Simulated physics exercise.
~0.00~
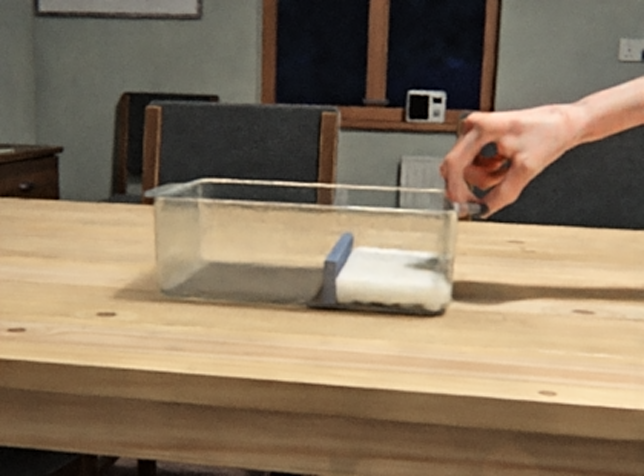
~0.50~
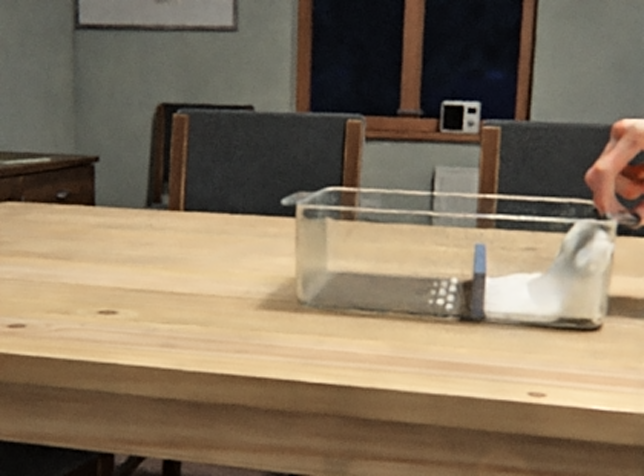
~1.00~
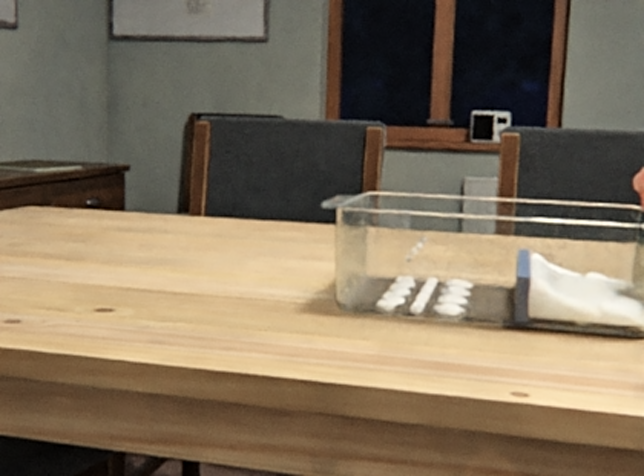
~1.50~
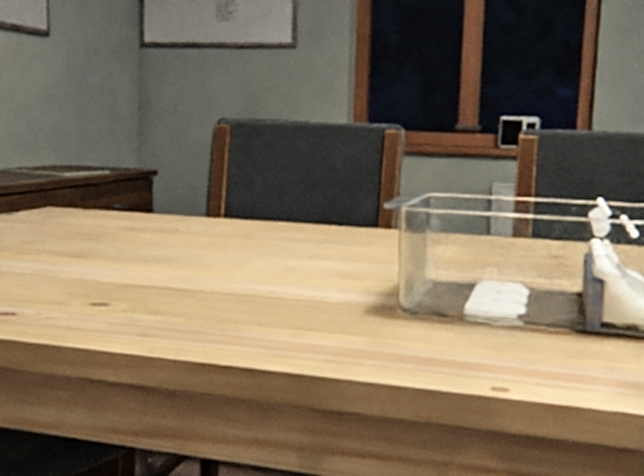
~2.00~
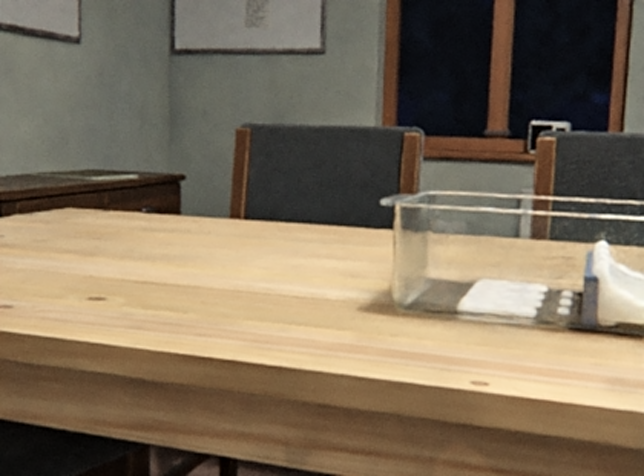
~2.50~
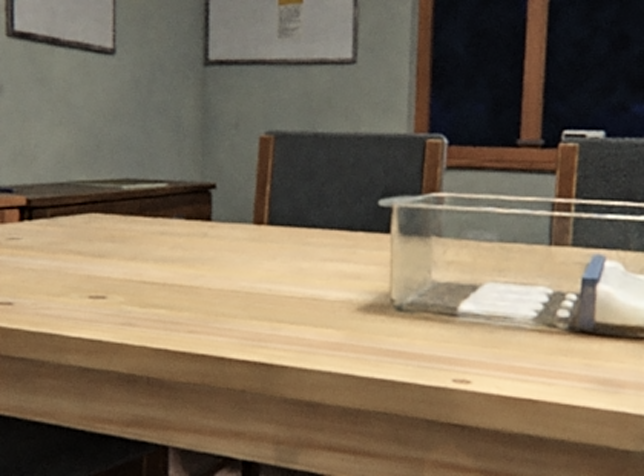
Clear open container of milk sliding right across a wooden table by hand, milk sloshing and some ending left of the divider.
